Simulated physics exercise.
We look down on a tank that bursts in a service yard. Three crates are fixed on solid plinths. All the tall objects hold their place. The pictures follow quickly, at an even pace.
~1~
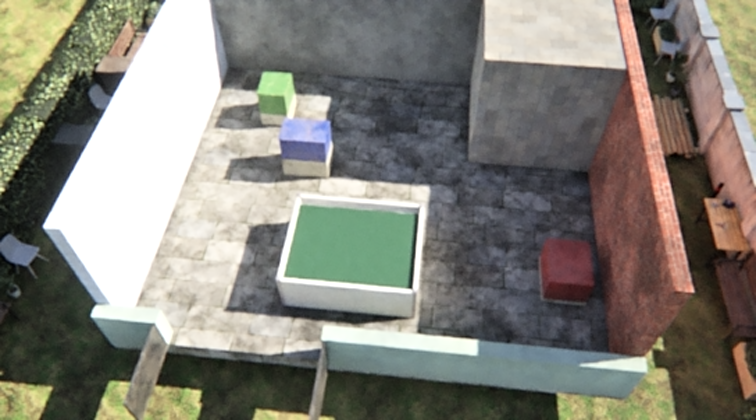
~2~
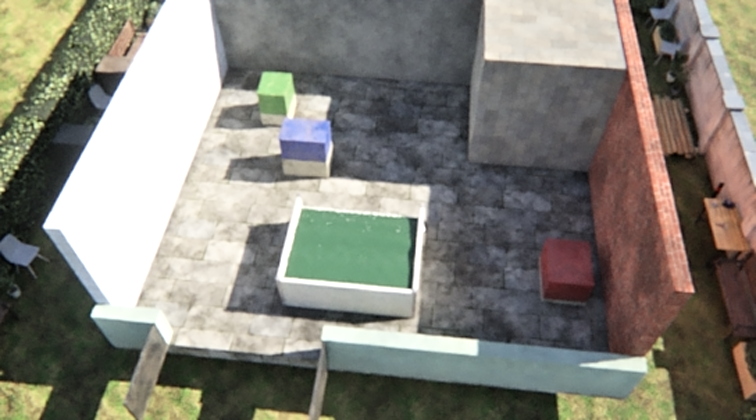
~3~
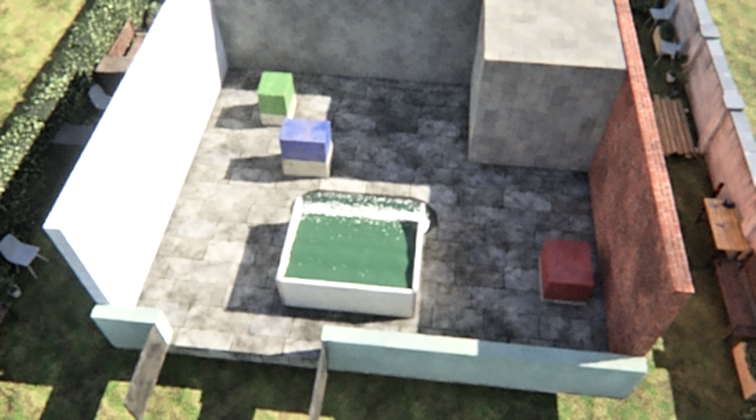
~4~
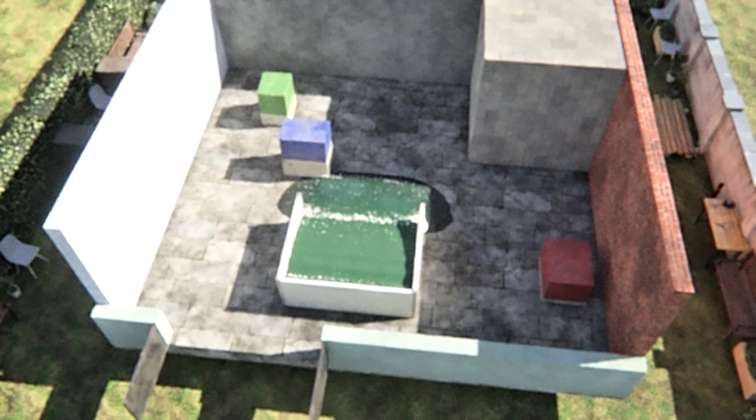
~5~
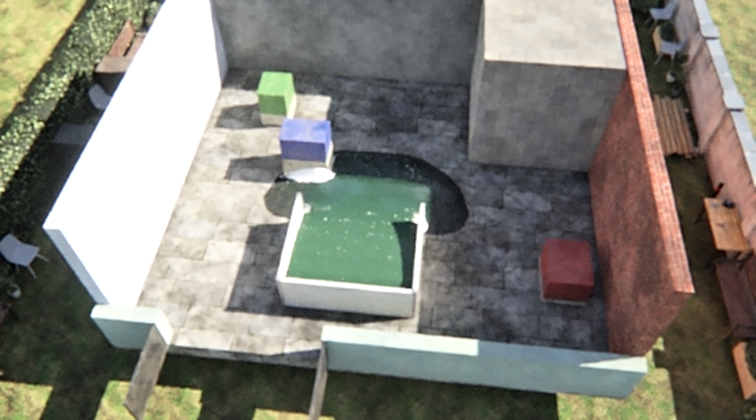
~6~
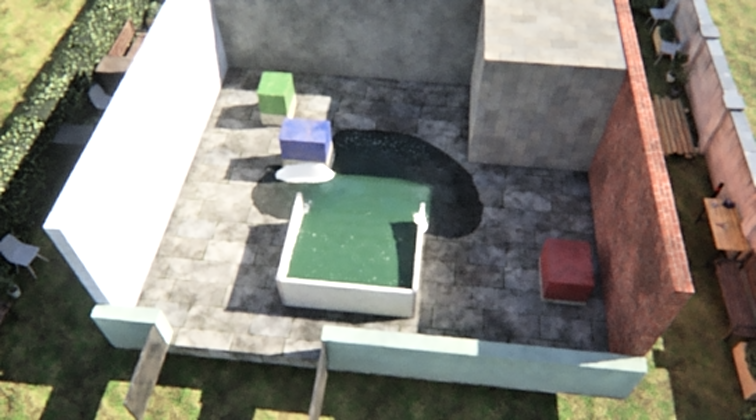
Green water pouring out the far side of a white-walled tank, spreading over grey paving around the blue block's base.
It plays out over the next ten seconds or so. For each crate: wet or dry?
One by one: The green crate keeps dry; the red crate is soaked; the blue crate keeps dry.
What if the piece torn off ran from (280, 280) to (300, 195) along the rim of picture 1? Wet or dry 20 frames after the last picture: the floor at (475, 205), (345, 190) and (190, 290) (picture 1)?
In turn: Free of water, not flooded, flooded.
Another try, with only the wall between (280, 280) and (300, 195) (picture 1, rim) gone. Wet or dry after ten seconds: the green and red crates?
The green one is spared, the red one is safe.
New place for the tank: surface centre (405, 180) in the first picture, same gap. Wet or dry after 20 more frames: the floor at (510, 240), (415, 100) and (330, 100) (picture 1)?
As listed: Not flooded, awash, under water.
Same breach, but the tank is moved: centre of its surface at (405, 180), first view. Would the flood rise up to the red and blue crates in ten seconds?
Then: Red crate is spared; blue crate is spared.
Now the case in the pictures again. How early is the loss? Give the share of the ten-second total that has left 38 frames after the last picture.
Close to 5 %.
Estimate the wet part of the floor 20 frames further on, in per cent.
Near 60 in a hundred.
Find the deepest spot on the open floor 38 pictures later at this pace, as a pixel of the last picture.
Roughly at (250, 75).
A moment on, water covers 35 % of the floor; the green crate not reached, the red crate not reached, the blue crate water round its plinth.
Next, water covers 50 % of the floor; the green crate water round its plinth, the red crate not reached, the blue crate water round its plinth.
Then, water covers 60 % of the floor; the green crate water round its plinth, the red crate water round its plinth, the blue crate water round its plinth.
Later, water covers 80 % of the floor; the green crate water round its plinth, the red crate water round its plinth, the blue crate water round its plinth.
In the end, water covers 95 % of the floor; the green crate stayed above the water, the red crate was topped, the blue crate stayed above the water.
